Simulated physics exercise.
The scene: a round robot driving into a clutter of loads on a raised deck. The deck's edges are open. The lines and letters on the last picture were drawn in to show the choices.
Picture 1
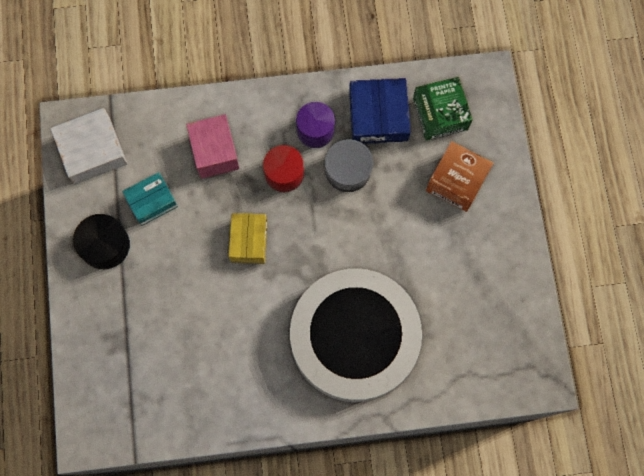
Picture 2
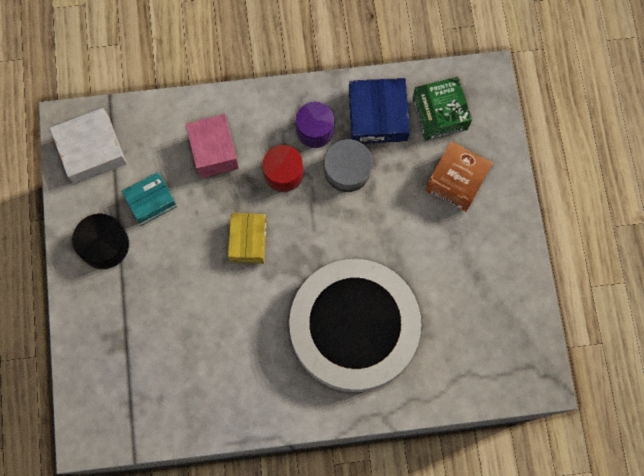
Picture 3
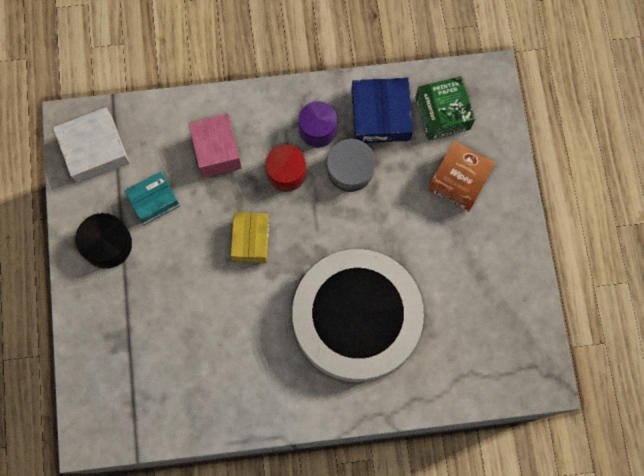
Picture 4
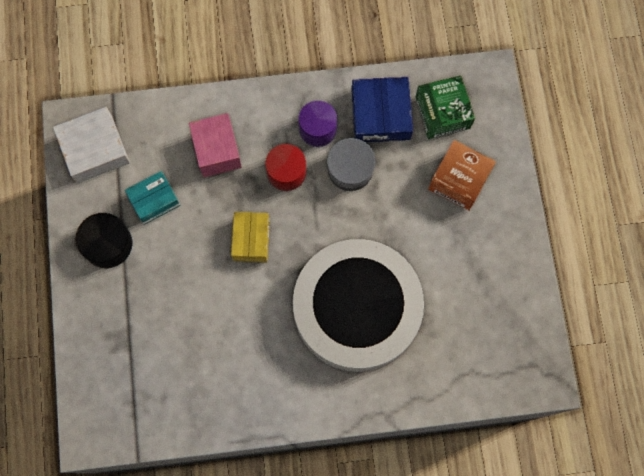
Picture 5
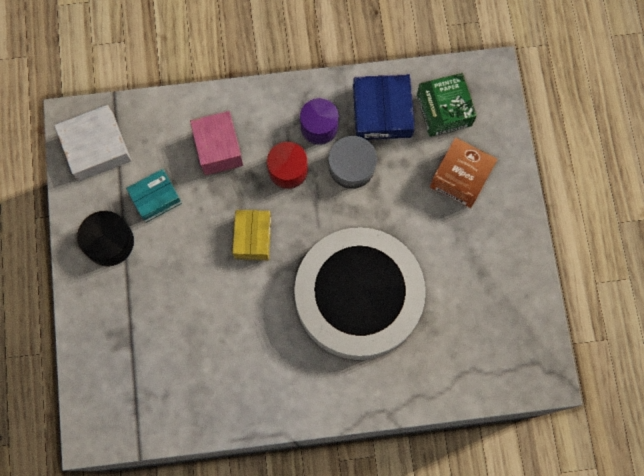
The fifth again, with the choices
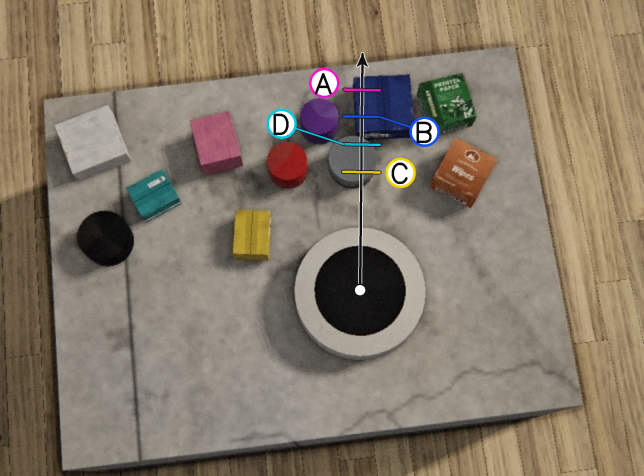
The footage shows a round white robot with a black top on a grey marbled deck, below a scattering of colourful boxes and canisters. The robot moves slowly upward toward them, while the objects keep their places.
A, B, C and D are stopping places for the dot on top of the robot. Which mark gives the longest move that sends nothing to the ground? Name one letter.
As far as tick D.
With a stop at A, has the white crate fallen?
No.
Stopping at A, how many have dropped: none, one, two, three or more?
By then, two.
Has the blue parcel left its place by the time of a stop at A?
Yes.
On the marked copy, A at (363, 90); B at (362, 116); C at (361, 172); D at (361, 145); the arrow from (360, 290) to (362, 54); the white dot at (360, 290).
With D. Early on, robot (360, 239); grey pail (352, 158); white crate (94, 144).
Further on, robot (360, 186); blue parcel (384, 80); purple canister (300, 102).
At the end, robot (360, 151); blue parcel (389, 62); grey pail (333, 77); nothing has fallen.
As for the rest, A drops the grey pail and blue parcel; B drops the grey pail and blue parcel; C is safe but short.
